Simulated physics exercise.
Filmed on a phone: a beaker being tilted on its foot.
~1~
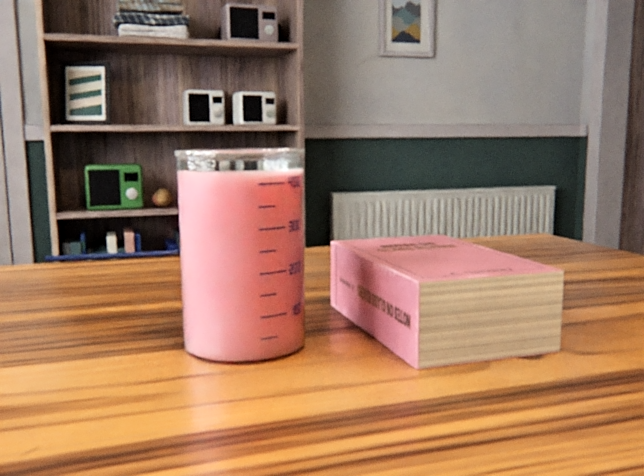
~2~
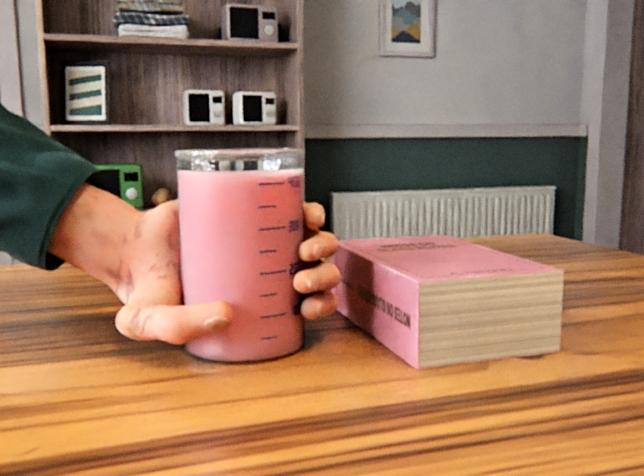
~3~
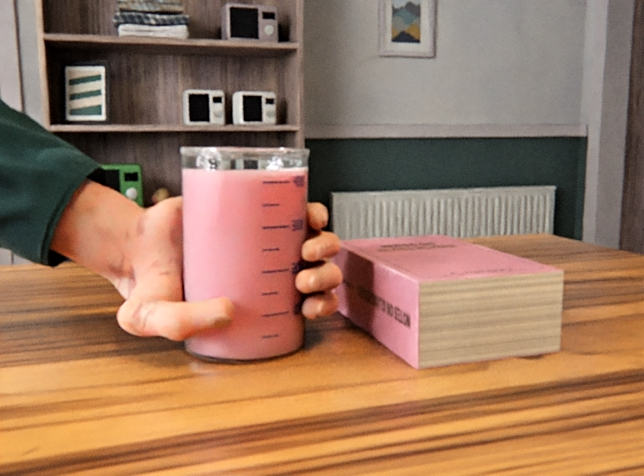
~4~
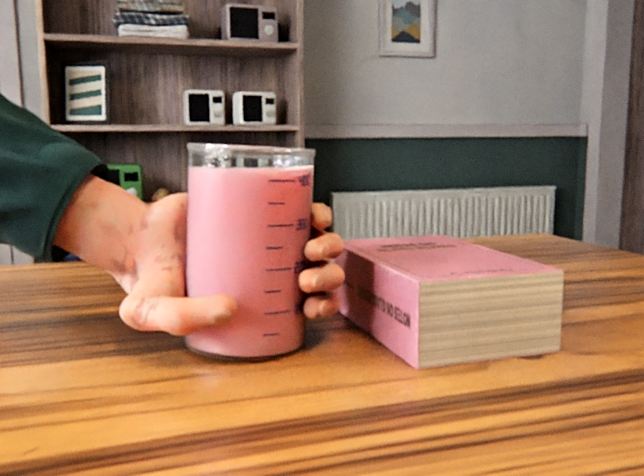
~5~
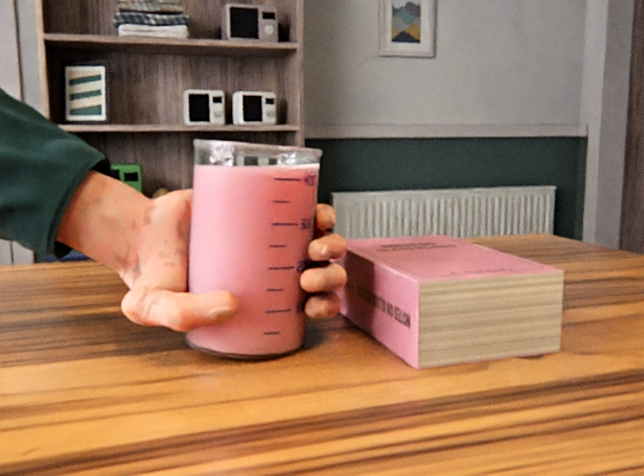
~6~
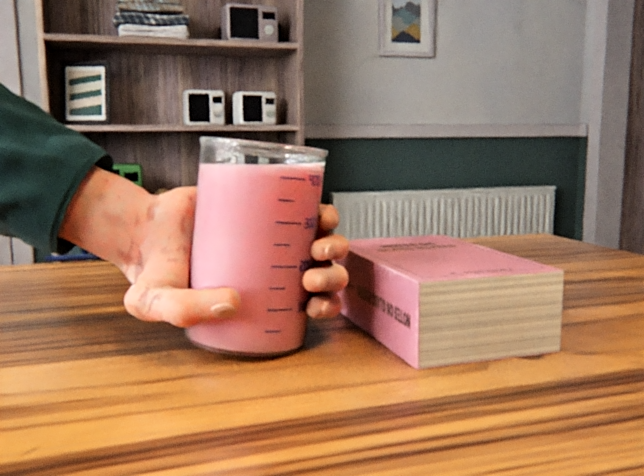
On a striped wooden table, a hand in a dark green sleeve reached in from the left, gripped a nearly full beaker of pink liquid and tilted it slightly right, towards a thick pink book.
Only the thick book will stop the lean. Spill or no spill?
The beaker spills.
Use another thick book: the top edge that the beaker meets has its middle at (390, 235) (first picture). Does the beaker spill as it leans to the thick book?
In that case: Spills.
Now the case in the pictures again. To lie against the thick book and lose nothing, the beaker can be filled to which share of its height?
Close to 75 %.
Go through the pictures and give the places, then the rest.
In the first frame, it stands upright; beaker (242, 248) nearly full.
In the second frame, a hand takes hold; beaker nearly full, surface at (240, 171); thick book (432, 290).
In the third frame, tipping on its foot; beaker (245, 246) nearly full.
In the fourth frame, the top moves towards the thick book; beaker nearly full, surface at (252, 167); thick book (432, 290).
In the fifth frame, on the way over; beaker (252, 243) nearly full.
In the sixth frame, it is leaning; beaker nearly full, surface at (263, 164); thick book (432, 290).
Shortly, the beaker leans by about 20°; it has lost some; all of the pink milk is inside.
Then, the beaker leans by about 35°; it has lost some; nearly all of the pink milk is inside.
At the finish, the beaker leans by about 40°, against the thick book; it has lost some; nearly all of the pink milk is inside.
